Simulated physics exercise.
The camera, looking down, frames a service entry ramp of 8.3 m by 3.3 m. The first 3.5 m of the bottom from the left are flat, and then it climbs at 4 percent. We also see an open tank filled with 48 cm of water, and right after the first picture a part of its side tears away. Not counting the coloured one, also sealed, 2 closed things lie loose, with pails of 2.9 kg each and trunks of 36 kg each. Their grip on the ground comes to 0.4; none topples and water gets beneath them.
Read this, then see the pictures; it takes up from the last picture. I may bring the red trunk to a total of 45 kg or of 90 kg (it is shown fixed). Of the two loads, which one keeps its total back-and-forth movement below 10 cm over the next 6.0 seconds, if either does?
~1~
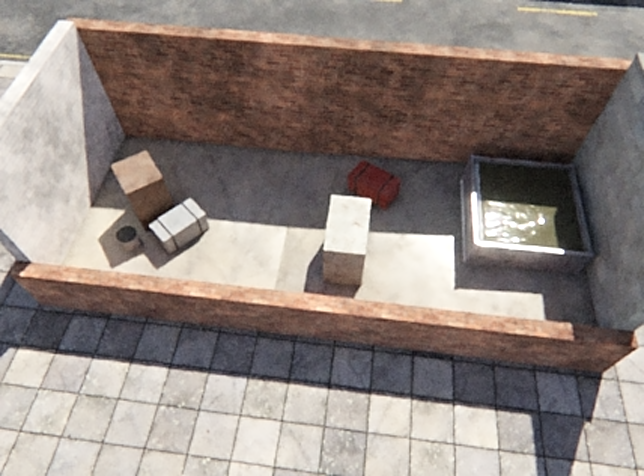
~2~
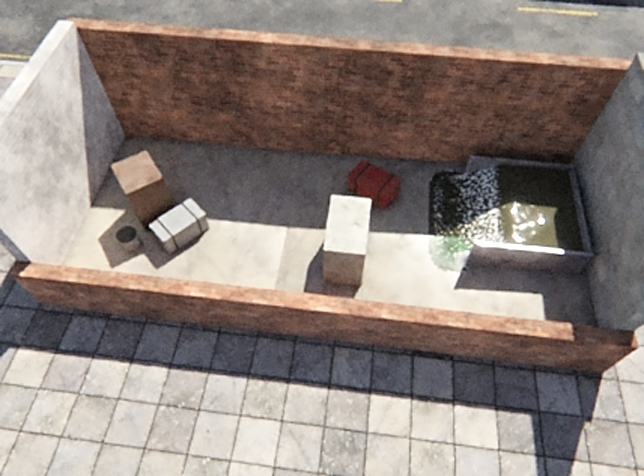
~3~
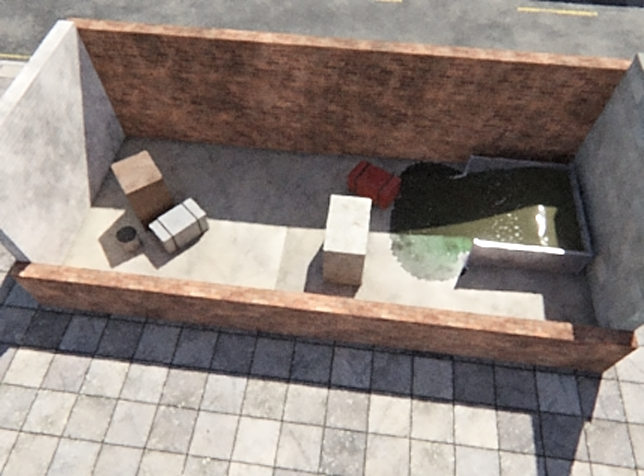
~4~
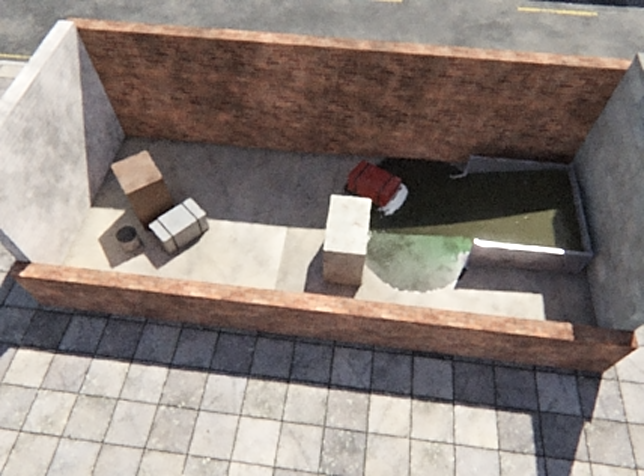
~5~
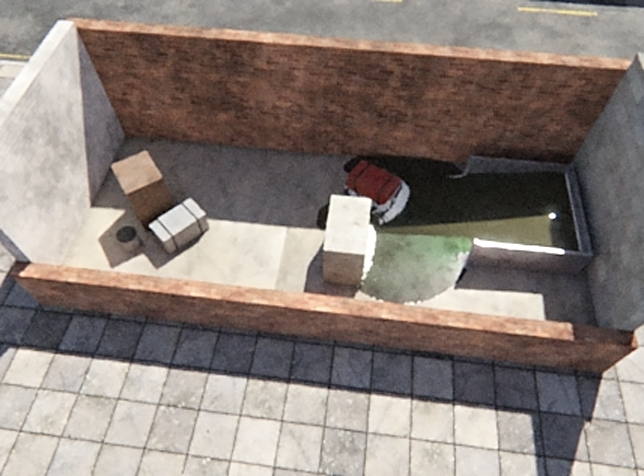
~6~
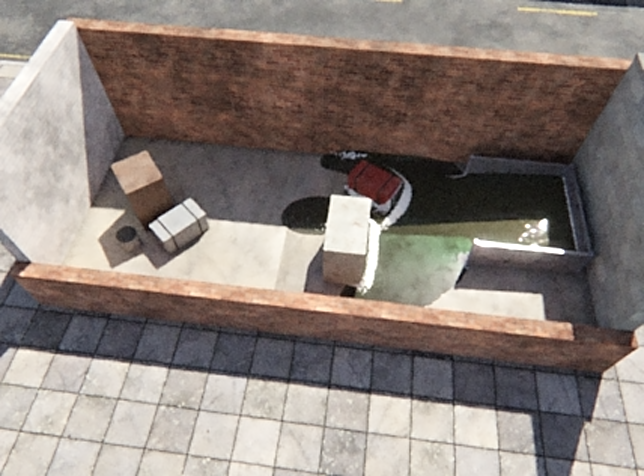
Neither of them does.
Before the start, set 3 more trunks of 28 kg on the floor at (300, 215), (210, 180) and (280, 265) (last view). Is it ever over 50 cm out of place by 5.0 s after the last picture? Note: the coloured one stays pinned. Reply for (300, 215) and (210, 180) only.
First greater, then greater.
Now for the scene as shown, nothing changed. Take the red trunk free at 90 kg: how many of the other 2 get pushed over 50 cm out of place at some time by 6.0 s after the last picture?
2.
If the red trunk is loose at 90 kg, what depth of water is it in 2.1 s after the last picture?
Something like 9 centimetres.
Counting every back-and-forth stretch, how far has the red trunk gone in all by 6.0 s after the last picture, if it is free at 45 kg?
Some 600 cm in all.
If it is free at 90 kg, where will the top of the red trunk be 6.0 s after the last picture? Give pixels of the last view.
(322, 177).
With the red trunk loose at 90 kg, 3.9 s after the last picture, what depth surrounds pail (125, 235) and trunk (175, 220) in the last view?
Depths: Near 6 cm, then near 7 cm.
Then, 0.4 s after the last picture the red trunk would be 86 cm from its start with 45 kg and 27 cm from its start with 90 kg; 9 cm of water round it then.
Then, 2.1 s after the last picture the red trunk would be 353 cm from its start with 45 kg and 90 cm from its start with 90 kg; 9 cm of water round it then.
Then, 3.9 s after the last picture the red trunk would be 449 cm from its start with 45 kg and 90 cm from its start with 90 kg; 6 cm of water round it then.
Then, 6.0 s after the last picture the red trunk would be 440 cm from its start with 45 kg and 90 cm from its start with 90 kg; 4 cm of water round it then.
